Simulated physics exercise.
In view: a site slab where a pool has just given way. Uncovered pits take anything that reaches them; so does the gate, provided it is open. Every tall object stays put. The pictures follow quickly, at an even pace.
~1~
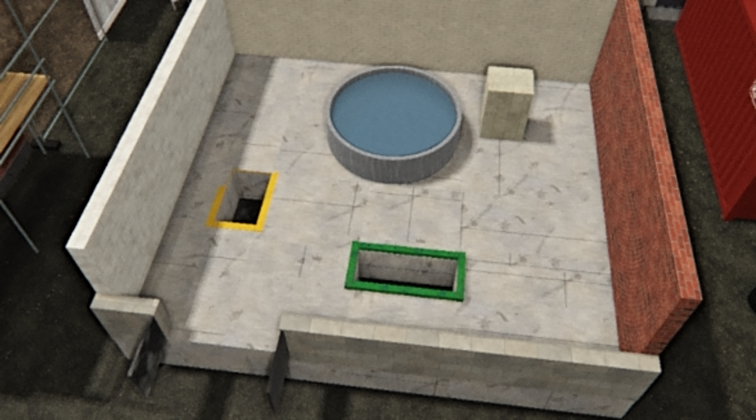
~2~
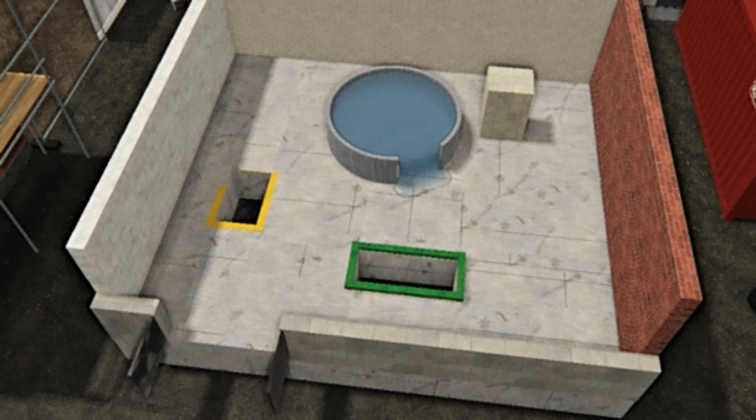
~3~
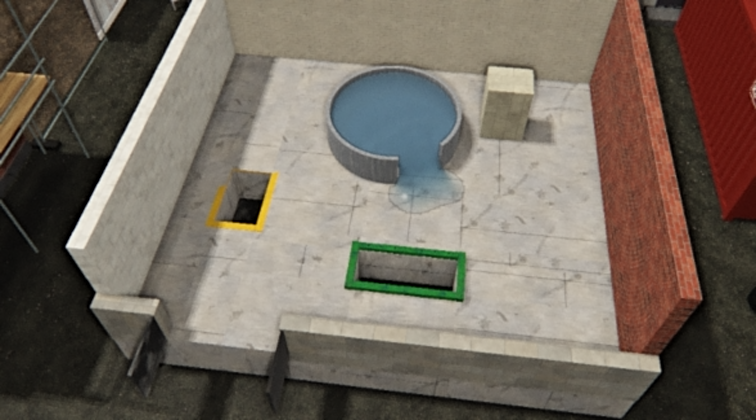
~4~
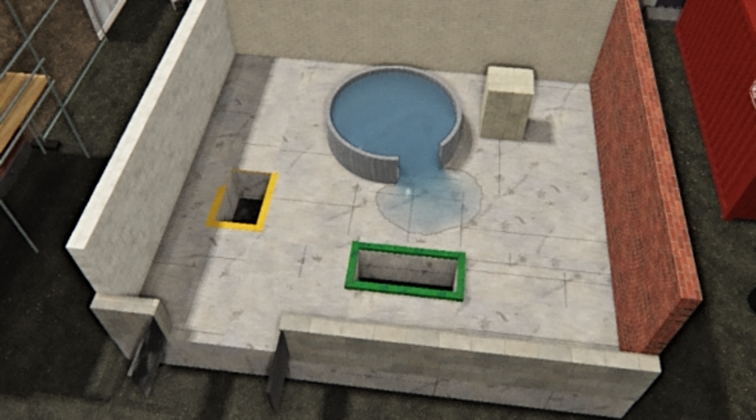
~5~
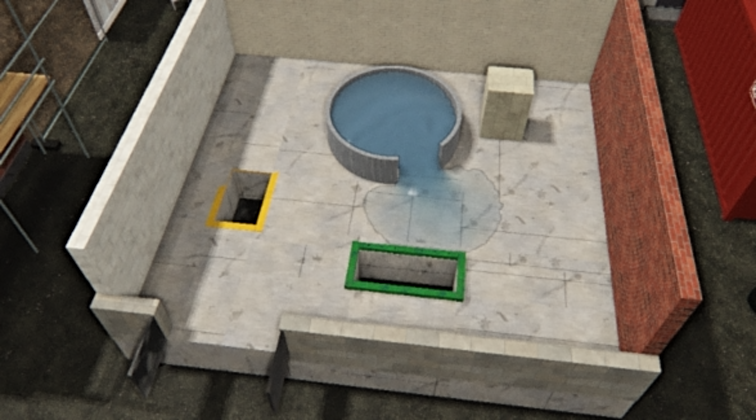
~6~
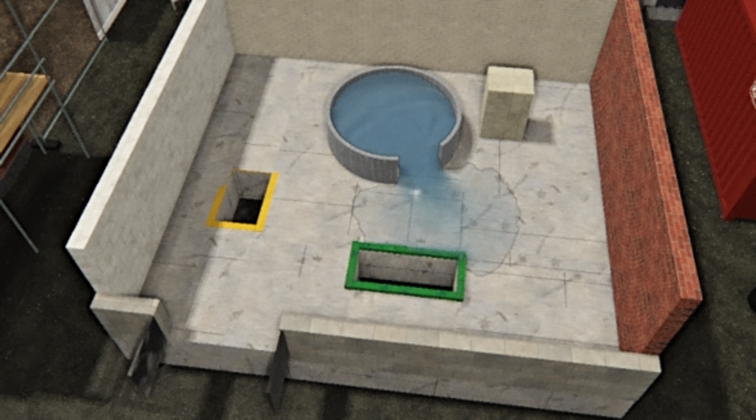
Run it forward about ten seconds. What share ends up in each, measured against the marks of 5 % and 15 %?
Measured against the marks, the gate ends up with less than 5 %; the green pit ends up with more than 15 %; the yellow pit ends up with less than 5 %.
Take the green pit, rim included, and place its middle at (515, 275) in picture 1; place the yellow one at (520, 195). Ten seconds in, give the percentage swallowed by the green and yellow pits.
Split: Green 12 %, yellow 10 %.
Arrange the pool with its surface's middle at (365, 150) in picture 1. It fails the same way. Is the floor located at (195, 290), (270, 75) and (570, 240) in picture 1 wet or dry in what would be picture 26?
Taking them as they were asked, they come out bone dry, bone dry, soaked.
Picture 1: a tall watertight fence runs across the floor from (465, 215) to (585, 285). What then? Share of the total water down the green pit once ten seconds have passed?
Roughly 25 per cent ends up in the green pit.
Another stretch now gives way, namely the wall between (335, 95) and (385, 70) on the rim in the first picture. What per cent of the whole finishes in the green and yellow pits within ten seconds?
Estimates in per cent: Green 0, yellow 25.
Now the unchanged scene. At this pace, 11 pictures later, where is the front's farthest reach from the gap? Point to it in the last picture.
The farthest point of the front sits at (619, 376).
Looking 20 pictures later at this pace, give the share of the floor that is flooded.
Near 25 in a hundred.
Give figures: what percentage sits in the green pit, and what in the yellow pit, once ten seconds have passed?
Around 18 and 2 per cent, in that order.
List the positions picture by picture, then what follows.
The first frame shows the round tank at (394, 113) is whole and still.
In the second frame, water pours out at (420, 170) and has run to (447, 175).
In the third frame, water pours out at (419, 171) and has run to (456, 196).
In the fourth frame, water pours out at (419, 171) and has run to (469, 217).
In the fifth frame, the front is at (471, 246), out from the gap at (420, 171).
In the sixth frame, water pours out at (420, 170) and has run to (481, 271).
A moment on, water covers 20 % of the floor; the gate 0 %, the green pit 3 %, the yellow pit 0 %.
Next, water covers 25 % of the floor; the gate 0 %, the green pit 8 %, the yellow pit 0 %.
Then, water covers 25 % of the floor; the gate 0 %, the green pit 13 %, the yellow pit 0 %.
Later, water covers 45 % of the floor; the gate 0 %, the green pit 17 %, the yellow pit 1 %.
In the end, water covers 70 % of the floor; the gate 2 %, the green pit 18 %, the yellow pit 3 %.
